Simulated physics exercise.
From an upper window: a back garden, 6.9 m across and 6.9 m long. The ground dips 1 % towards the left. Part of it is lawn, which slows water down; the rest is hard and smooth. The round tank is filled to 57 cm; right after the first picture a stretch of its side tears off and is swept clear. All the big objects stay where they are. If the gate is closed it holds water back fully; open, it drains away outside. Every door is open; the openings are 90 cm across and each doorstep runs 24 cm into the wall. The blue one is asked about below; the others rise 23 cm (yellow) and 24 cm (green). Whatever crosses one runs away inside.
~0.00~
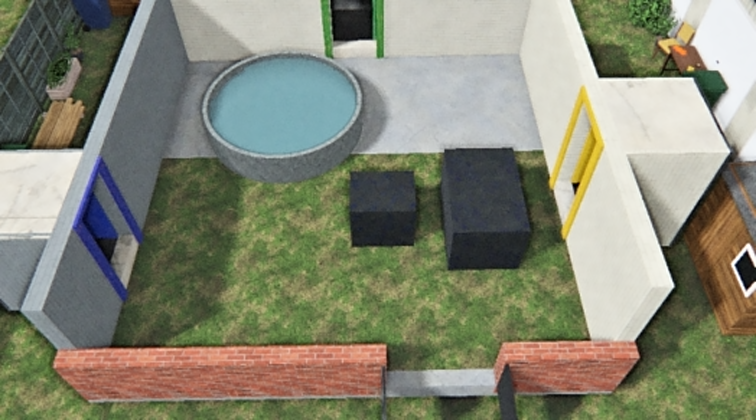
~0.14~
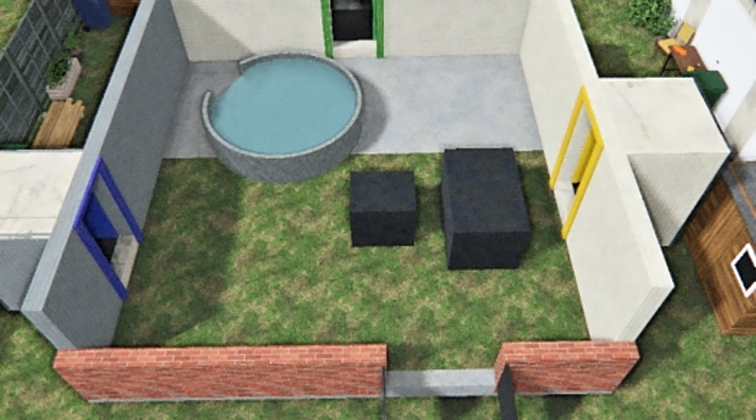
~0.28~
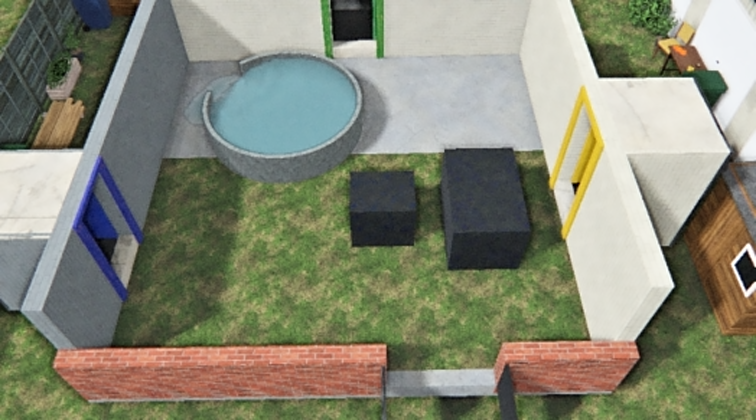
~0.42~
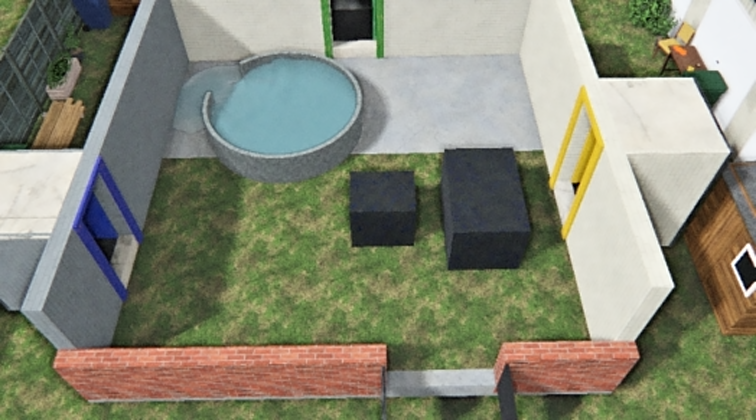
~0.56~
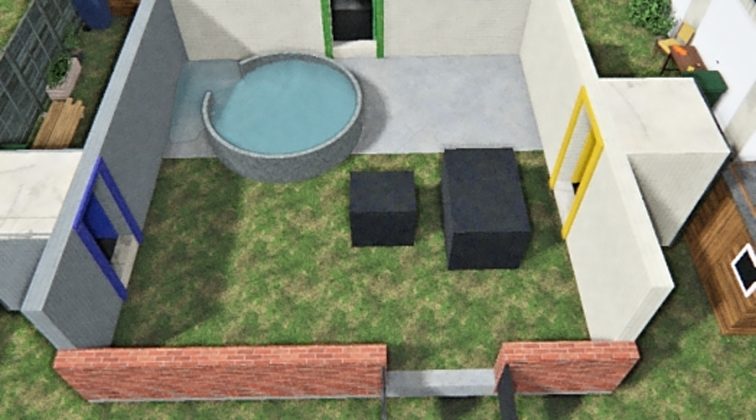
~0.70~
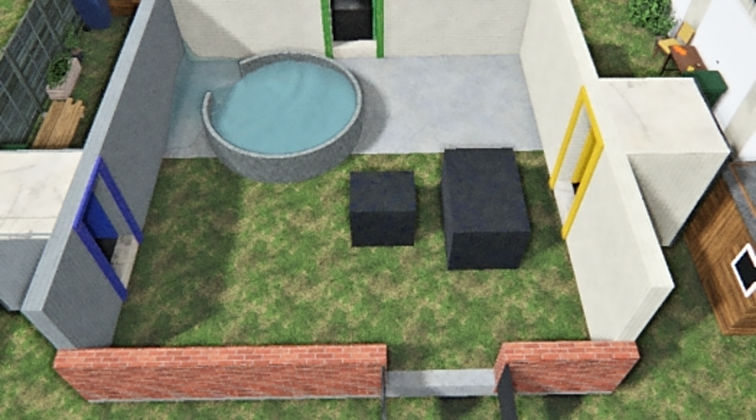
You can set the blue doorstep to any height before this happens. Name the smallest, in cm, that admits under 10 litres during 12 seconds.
About 7 cm.
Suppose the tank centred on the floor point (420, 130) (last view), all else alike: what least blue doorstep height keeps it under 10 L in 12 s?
Then roughly 9.5 cm.
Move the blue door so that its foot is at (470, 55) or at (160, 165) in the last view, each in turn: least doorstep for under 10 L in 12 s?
About 8.0 and 6.0 cm.
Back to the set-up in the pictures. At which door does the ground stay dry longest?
Last comes the yellow one.
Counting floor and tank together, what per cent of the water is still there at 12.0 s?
Some 100 per cent remains.
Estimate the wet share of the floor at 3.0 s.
About 25 per cent.
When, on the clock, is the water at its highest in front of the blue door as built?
Around 10.0 s.
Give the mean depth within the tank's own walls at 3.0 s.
Some 35 cm.
After 1.4 s water covers 10 % of the floor, deepest (52 cm) near (188, 68); it has not reached the blue door.
After 3.0 s water covers 25 % of the floor, deepest (40 cm) near (187, 74); 2 cm at the blue door, 0 litres in over its 25 cm doorstep.
After 12.0 s water covers 100 % of the floor, deepest (15 cm) near (180, 97); 9 cm at the blue door, 0 litres in over its 25 cm doorstep.
At the blue door as built, the water arrived by 3.0 s and peaked near 10 cm at 9.8 s.
With a doorstep of 6 cm, 26 litres would have come in within the 12 s; with 8.5 cm, 2 litres. So under 10 litres takes about 7 cm.
